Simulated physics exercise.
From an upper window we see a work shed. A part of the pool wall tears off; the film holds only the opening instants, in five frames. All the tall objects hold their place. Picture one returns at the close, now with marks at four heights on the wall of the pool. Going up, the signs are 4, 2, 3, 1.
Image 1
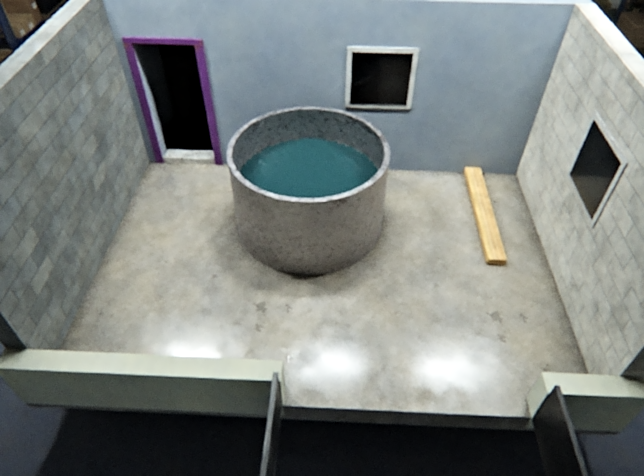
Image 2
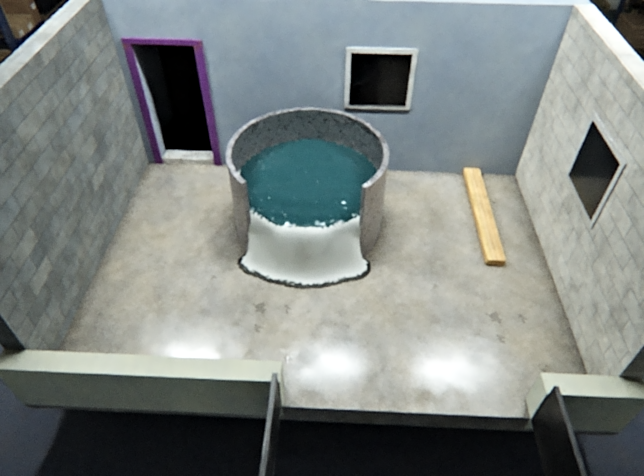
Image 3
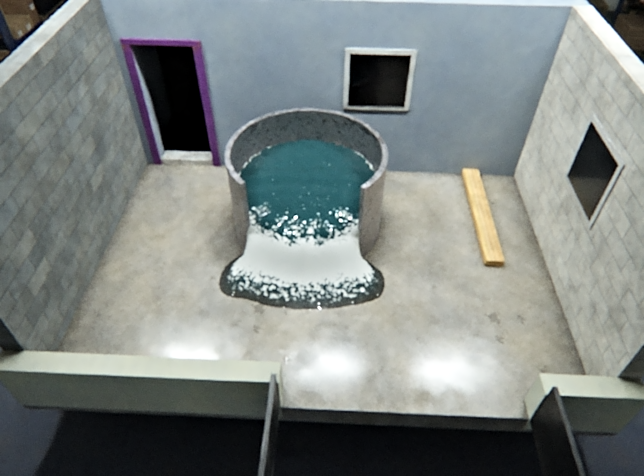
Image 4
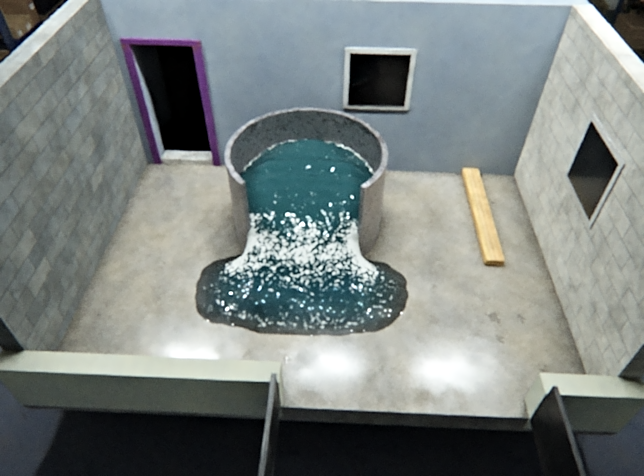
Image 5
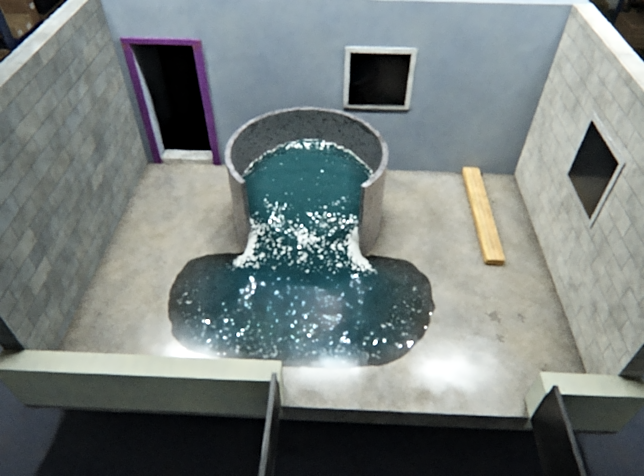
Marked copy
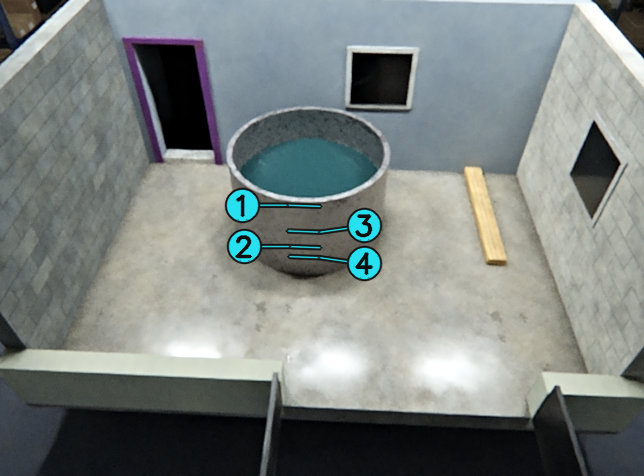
A work shed with a pale concrete floor and block side walls is seen from high above, the view holding still. A round grey tank of teal water stands near the blue-grey back wall, between a purple-framed doorway on the left and a wooden plank on the right, with windows behind and at right. The tank's front opens and water pours out, foaming white, then spreads forward and sideways in a widening dark pool.
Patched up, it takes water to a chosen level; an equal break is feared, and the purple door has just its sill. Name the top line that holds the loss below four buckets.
Choose 2.
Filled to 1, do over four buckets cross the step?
Yes, it does.
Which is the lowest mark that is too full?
The answer is 3.
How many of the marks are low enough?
Two of them.
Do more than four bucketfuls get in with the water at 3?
Yes.
On the marked copy, 1 at (303, 205); 2 at (304, 247); 3 at (304, 231); 4 at (304, 257); from the bottom up 4, 2, 3, 1.
If 1 is chosen, dozens of bucketfuls pour in.
If 2 is chosen, a splash gets over, under a bucket.
If 3 is chosen, about 8 bucketfuls get in.
If 4 is chosen, nothing gets over.
